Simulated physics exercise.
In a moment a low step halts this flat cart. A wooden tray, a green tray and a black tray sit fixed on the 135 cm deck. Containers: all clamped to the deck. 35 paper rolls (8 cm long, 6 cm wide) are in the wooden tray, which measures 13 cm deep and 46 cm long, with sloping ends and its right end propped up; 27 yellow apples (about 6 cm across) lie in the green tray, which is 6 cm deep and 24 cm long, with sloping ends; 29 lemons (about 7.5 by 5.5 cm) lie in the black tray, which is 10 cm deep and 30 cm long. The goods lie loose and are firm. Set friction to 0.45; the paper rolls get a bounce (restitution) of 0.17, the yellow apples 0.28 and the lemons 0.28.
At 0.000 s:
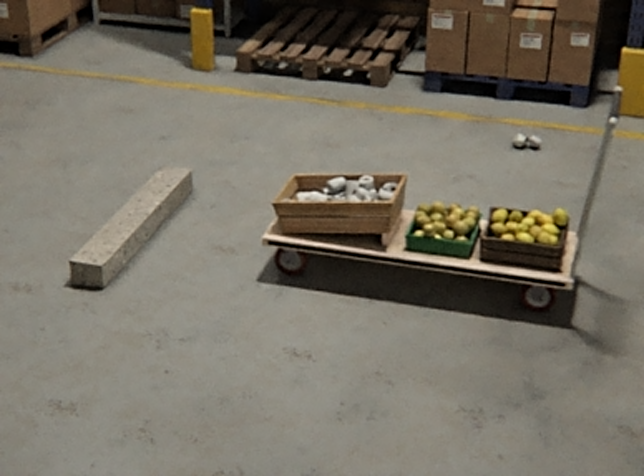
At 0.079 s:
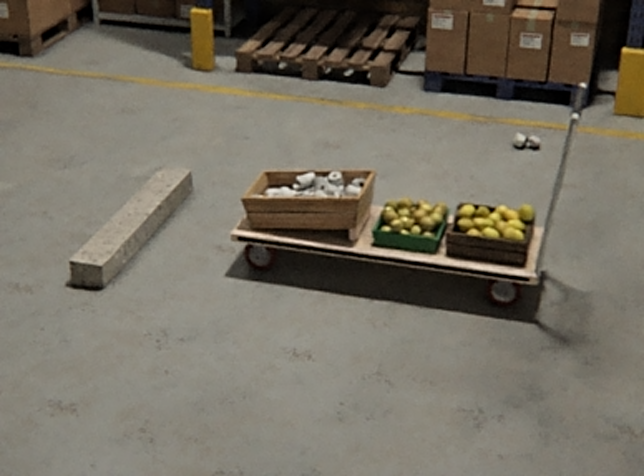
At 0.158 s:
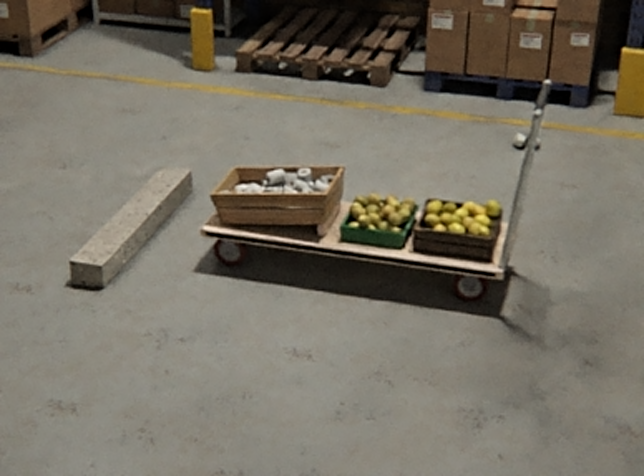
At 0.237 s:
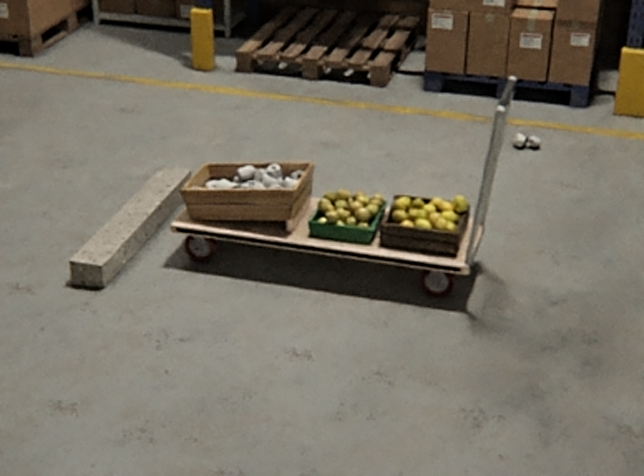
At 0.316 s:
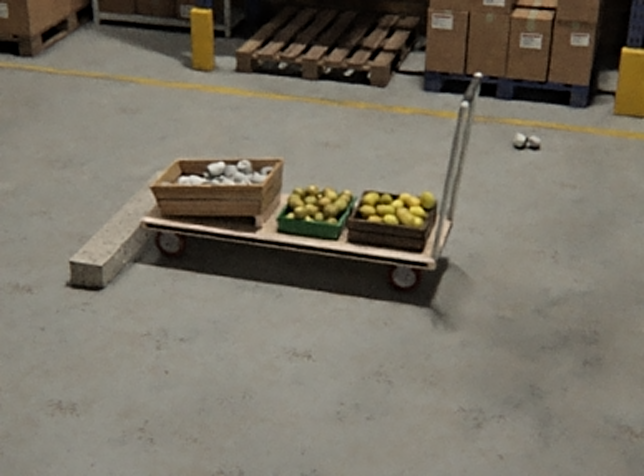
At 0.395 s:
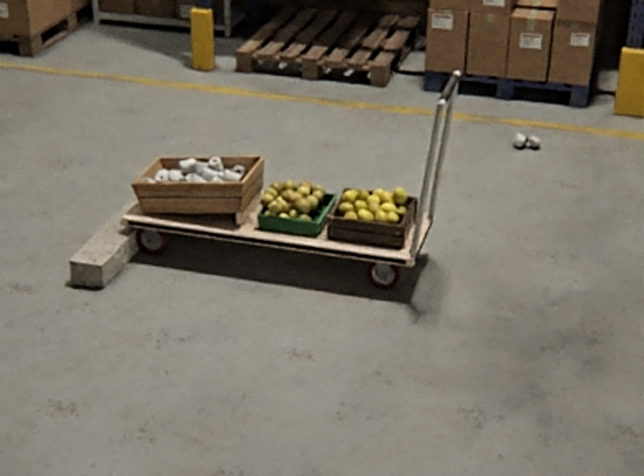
A flat cart carrying paper rolls and two trays of yellow fruit rolling left across a warehouse floor to a low step.
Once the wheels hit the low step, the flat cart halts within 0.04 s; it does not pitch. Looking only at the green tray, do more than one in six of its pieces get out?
Yes.
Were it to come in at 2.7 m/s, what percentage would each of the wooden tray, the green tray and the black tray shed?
Then the wooden tray sheds 10 per cent of its load, the green tray 40 per cent, and the black tray 10 per cent.
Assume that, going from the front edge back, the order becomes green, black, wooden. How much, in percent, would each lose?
With that order the wooden tray sheds 0 per cent of its load, the green tray 40 per cent, and the black tray 0 per cent.
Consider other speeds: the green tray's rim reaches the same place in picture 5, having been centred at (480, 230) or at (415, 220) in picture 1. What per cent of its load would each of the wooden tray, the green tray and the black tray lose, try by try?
Try by try, the wooden tray would lose 10 then 0 per cent, the green tray 40 then 20 per cent, and the black tray 0 then 0 per cent.
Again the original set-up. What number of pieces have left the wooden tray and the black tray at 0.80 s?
Estimate at that time - wooden tray 0, black tray 1, give or take.
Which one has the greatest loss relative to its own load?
The green tray is the one.
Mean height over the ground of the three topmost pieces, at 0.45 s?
I'd guess about 36 cm.
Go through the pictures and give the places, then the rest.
In the first frame (each is followed by its nearest rim corner in this view), green tray, (469, 243); wooden tray, (389, 202); 67 cm short of the stop; none out.
The second frame shows green tray, (435, 239); wooden tray, (356, 198); 53 cm short of the stop.
The third frame shows green tray, (402, 234); wooden tray, (324, 193); 38 cm short of the stop.
The fourth frame shows green tray, (369, 230); wooden tray, (292, 189); 24 cm short of the stop.
The fifth frame shows green tray, (337, 225); wooden tray, (260, 185); 9 cm short of the stop.
The sixth frame shows green tray, (317, 222); wooden tray, (240, 183); stopped; none out.
After 0.45 s, wooden tray 35 in, 0 out, green tray 24 in, 3 out and black tray 29 in, 0 out.
After 0.57 s, wooden tray 35 in, 0 out, green tray 21 in, 6 out and black tray 29 in, 0 out.
After 0.80 s, wooden tray 35 in, 0 out, green tray 18 in, 9 out and black tray 28 in, 1 out.
When it is over (at 1.30 s), wooden tray 35 in, 0 out, green tray 17 in, 10 out and black tray 28 in, 1 out. Asked share, 10 of 27, 37 per cent.
